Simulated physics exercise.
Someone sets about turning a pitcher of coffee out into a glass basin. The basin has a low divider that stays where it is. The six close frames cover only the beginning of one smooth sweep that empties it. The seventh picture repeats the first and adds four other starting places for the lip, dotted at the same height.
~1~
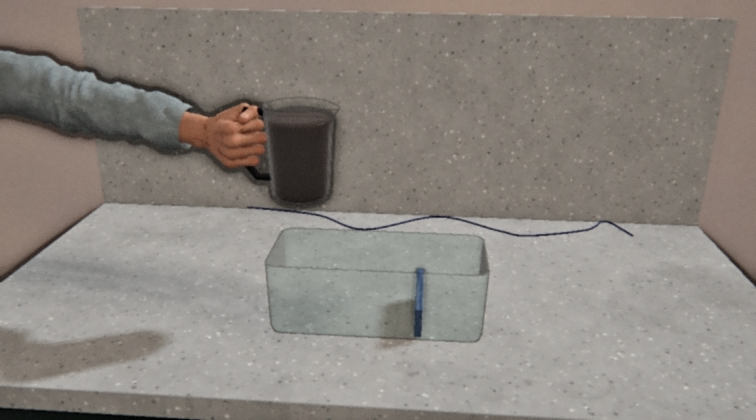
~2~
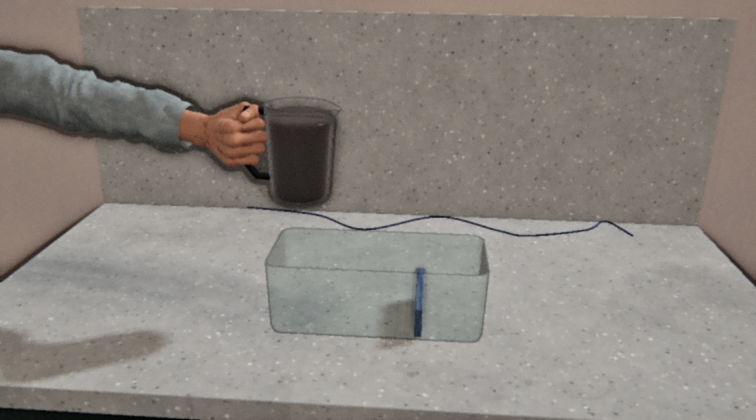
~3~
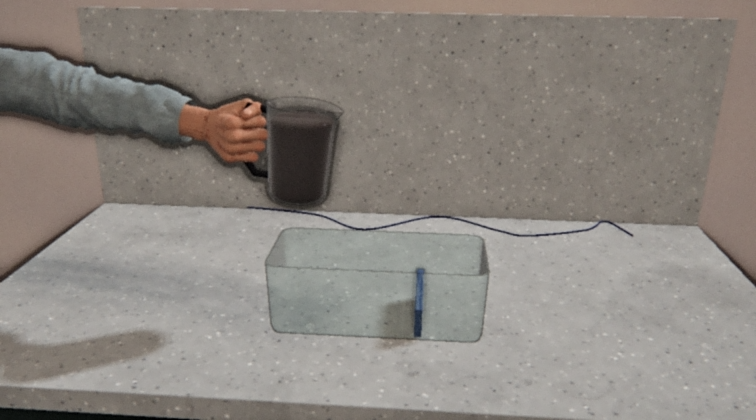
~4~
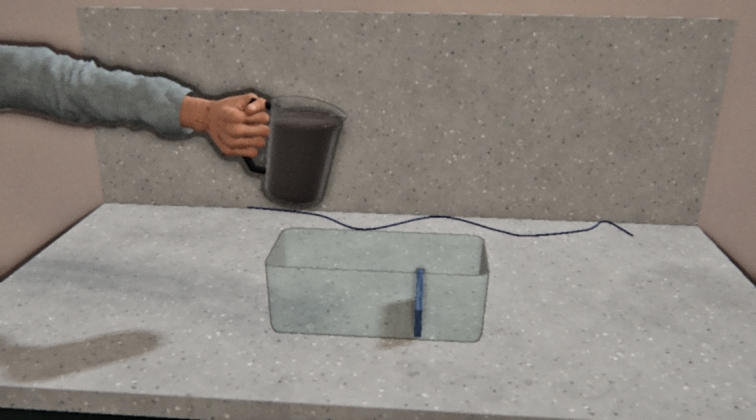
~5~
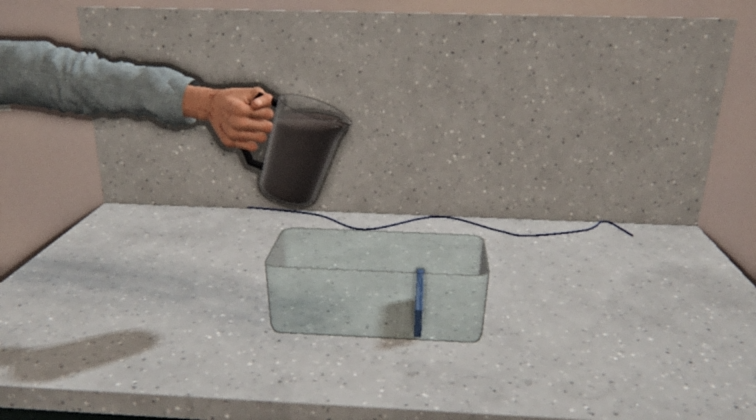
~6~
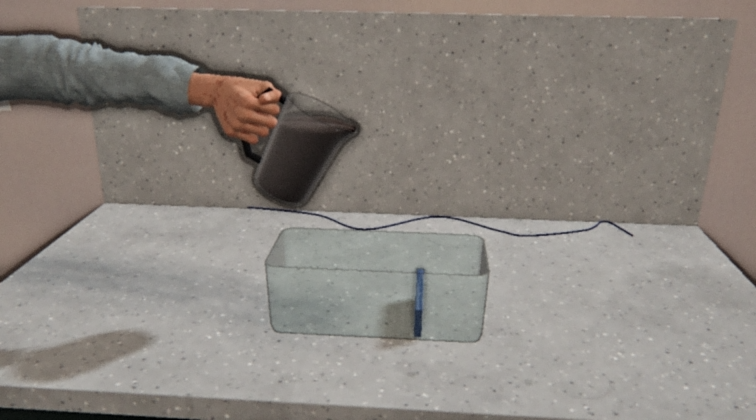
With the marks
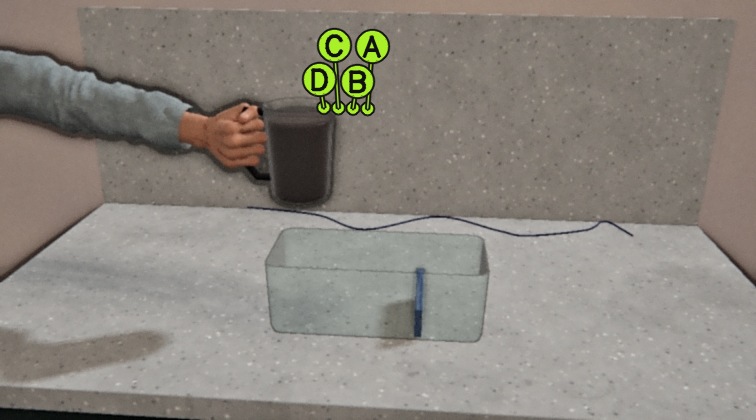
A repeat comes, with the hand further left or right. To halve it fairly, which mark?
B.
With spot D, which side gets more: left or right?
The left side.
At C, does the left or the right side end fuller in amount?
The left one.
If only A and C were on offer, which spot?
That would be A.
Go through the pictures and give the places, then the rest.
The first frame shows upright, lip at (339, 107); basin from (271, 329) to (482, 340); top of the wall at (420, 288); nothing has left yet.
The second frame shows upright, lip at (340, 108); nothing has left yet.
The third frame shows tipped about 5°, lip at (343, 111); nothing has left yet.
The fourth frame shows tipped about 11°, lip at (347, 116); nothing has left yet.
The fifth frame shows tipped about 18°, lip at (351, 123); nothing has left yet.
The sixth frame shows tipped about 27°, lip at (356, 132); nothing has left yet.
On the marked copy, A at (367, 108); B at (353, 108); C at (338, 107); D at (323, 107).
Choosing A, about 13 % ends left of the wall and 85 % right of it.
Choosing B, about 54 % ends left of the wall and 45 % right of it.
Choosing C, about 93 % ends left of the wall and 4 % right of it; 3 % is lost outside.
Choosing D, about 91 % ends left of the wall and 5 % right of it; 4 % is lost outside.
